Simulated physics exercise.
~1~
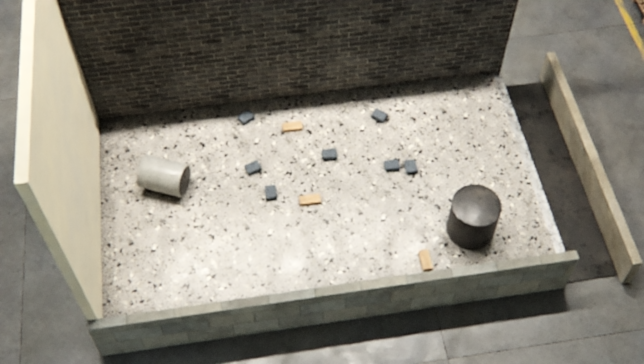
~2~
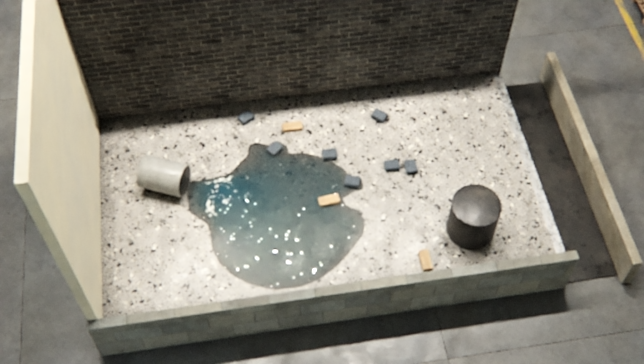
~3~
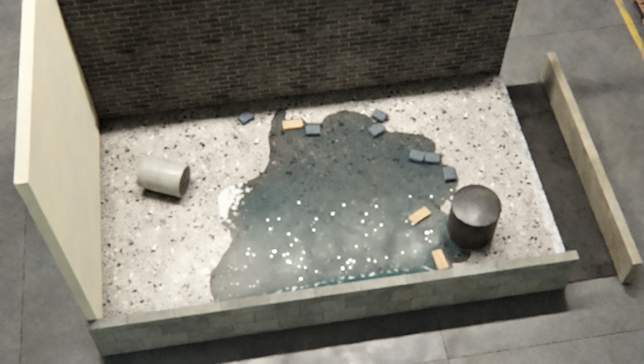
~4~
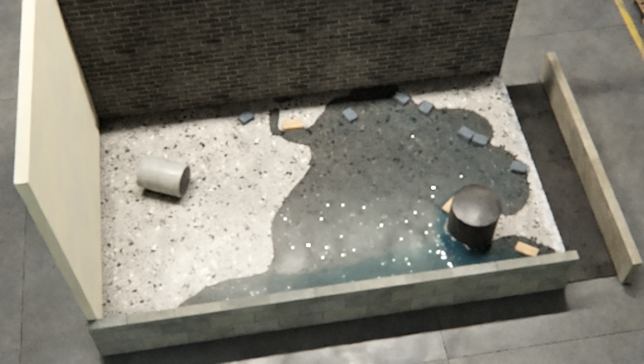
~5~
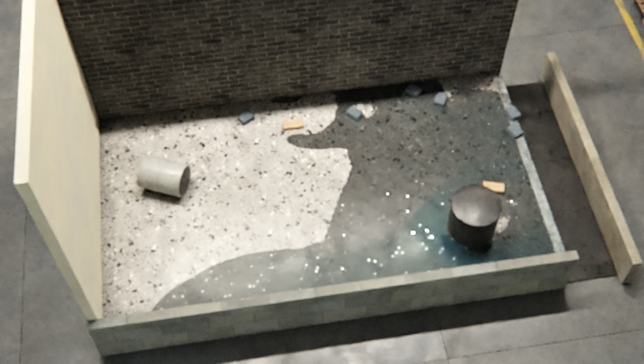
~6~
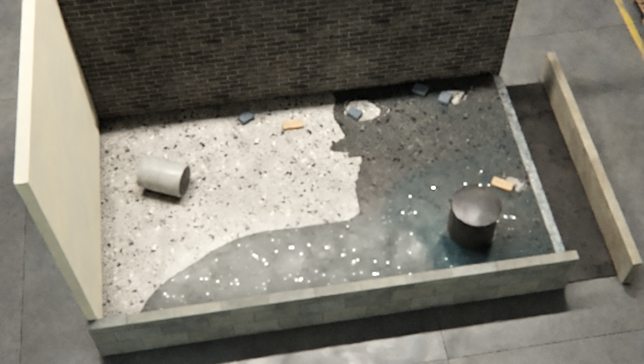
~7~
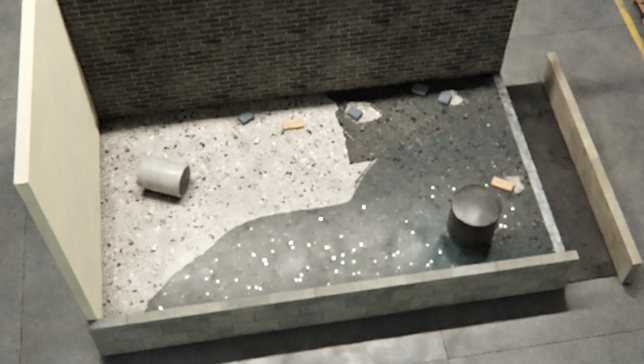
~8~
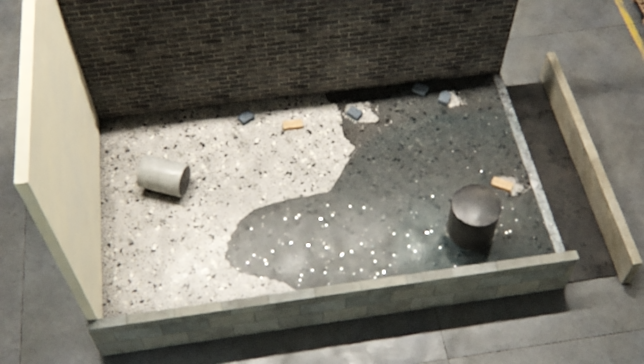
Water gushed from a drum lying on its side and spread right across the speckled floor, pushing most of the small gray and orange blocks toward the back wall and right edge, where they settled as the puddle lingered around the upright dark cylinder.
